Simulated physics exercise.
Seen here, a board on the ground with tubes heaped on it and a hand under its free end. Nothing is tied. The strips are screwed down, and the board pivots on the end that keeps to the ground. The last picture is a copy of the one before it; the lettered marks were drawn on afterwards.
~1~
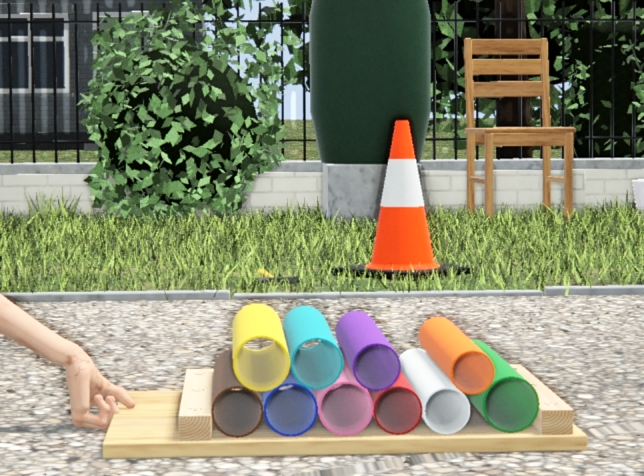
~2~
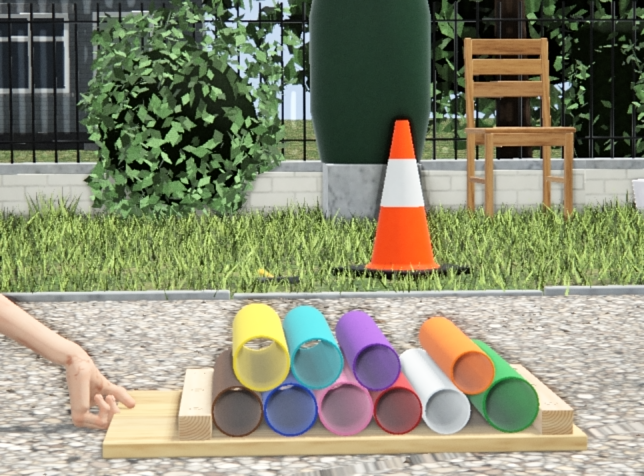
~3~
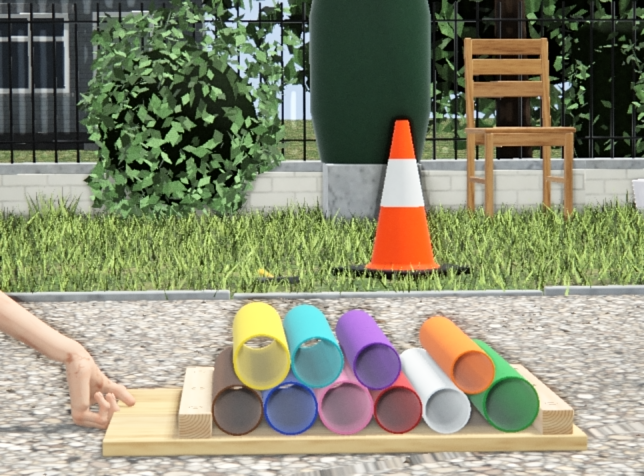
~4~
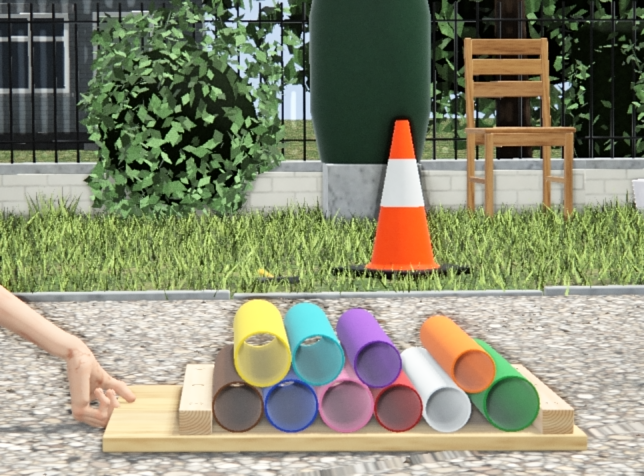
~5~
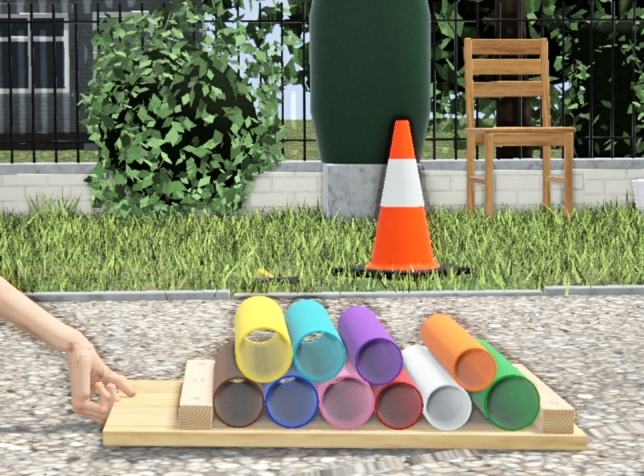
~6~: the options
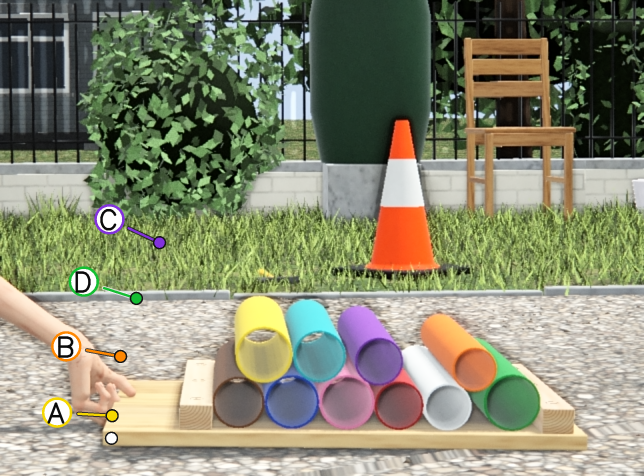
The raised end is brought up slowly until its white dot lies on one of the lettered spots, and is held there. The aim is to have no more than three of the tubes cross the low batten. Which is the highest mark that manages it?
At most to C.
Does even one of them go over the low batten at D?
No.
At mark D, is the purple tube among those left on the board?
The purple tube: Yes.
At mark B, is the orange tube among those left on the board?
The orange tube: Yes.
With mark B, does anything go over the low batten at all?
At B: No.
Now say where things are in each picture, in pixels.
In the first picture, white tube (447, 410); green tube (511, 405); purple tube (376, 367).
In the second picture, purple tube (377, 367); orange tube (472, 372).
In the third picture, board (337, 406); brown tube (237, 410); blue tube (291, 408); white tube (447, 409).
In the fourth picture, board (337, 404); brown tube (238, 407); blue tube (291, 405).
In the fifth picture, board (337, 401); brown tube (239, 402); blue tube (292, 402).
On the copy, A at (112, 416); B at (120, 356); C at (160, 243); D at (137, 299); the white dot at (112, 438).
On C. First, board at 20°.
Then, board at 26°.
Finally, board at 26°, two over the low batten (purple, orange).
By contrast, A none over the low batten; B none over the low batten; D none over the low batten.
